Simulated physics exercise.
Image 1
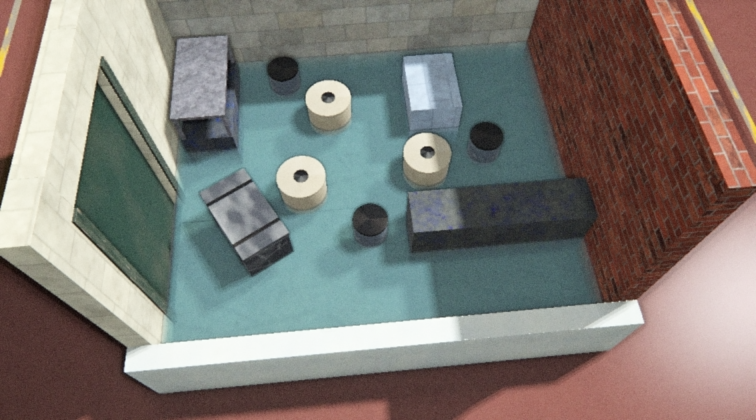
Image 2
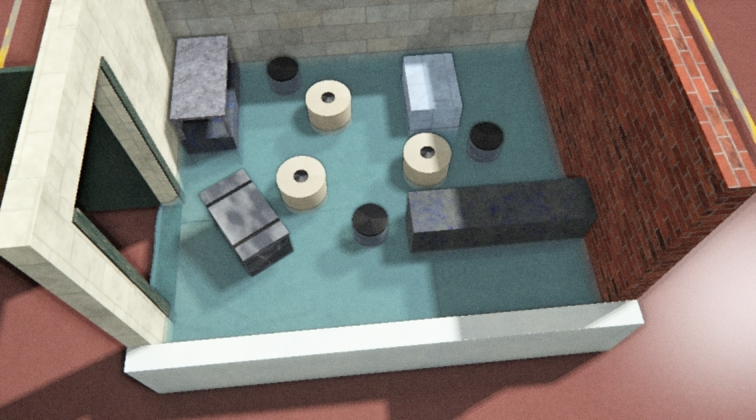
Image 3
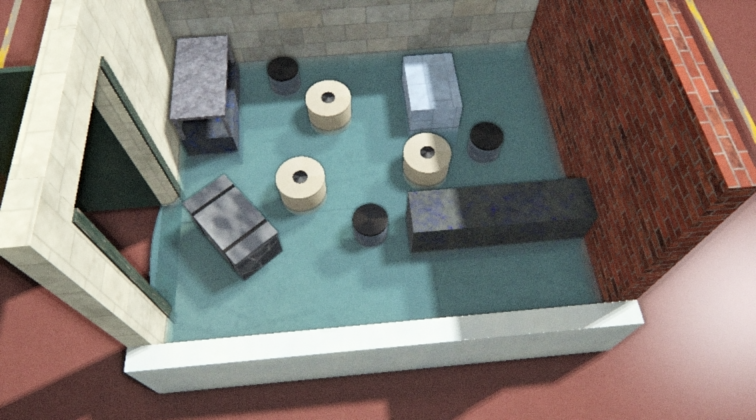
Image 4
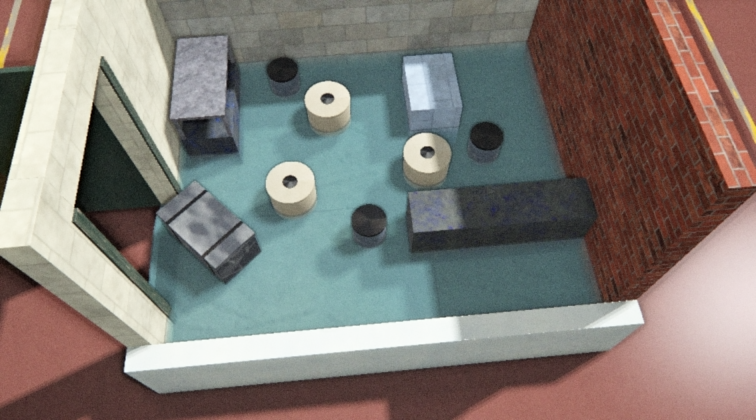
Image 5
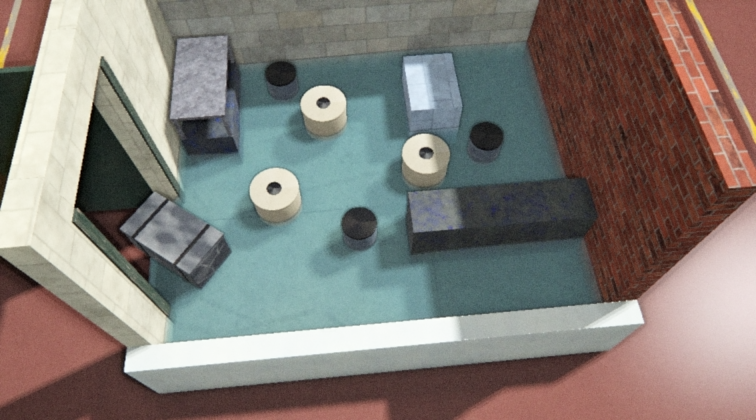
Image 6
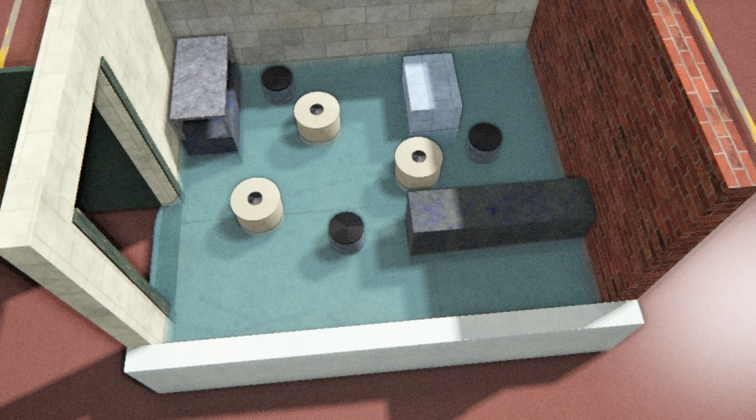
The video shows a waterlogged room where a green panel in the left wall gives way to an opening, a dark banded box drifts left and out of sight, and cream tubs and dark pails drift slightly leftward after it.
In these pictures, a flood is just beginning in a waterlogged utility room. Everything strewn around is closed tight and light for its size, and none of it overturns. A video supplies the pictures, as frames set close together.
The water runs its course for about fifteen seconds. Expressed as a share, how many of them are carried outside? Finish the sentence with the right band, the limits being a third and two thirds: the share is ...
The share is two thirds or more.
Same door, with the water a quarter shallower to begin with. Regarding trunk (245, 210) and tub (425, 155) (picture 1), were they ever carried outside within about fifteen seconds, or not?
Going one by one, I'd say leaves the room for the first and never leaves for the second.
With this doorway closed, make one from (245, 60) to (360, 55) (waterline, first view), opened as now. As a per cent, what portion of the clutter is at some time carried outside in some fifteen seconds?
I reckon 100 percent.
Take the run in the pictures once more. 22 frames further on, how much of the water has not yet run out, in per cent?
It comes out at 46 parts in a hundred.
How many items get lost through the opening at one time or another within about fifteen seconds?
The number is 7.
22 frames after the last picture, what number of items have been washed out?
The number works out to 6.
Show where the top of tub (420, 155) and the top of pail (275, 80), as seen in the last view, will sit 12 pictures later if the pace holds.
They end up close to (276, 233) and close to (250, 148).
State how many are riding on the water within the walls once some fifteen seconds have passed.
Number: 0.
A moment on, 1 of 7 are out; 6 afloat.
Next, 4 of 7 are out; 3 afloat.
Later, 6 of 7 are out; 1 afloat.
In the end, 7 of 7 are out; 0 afloat.
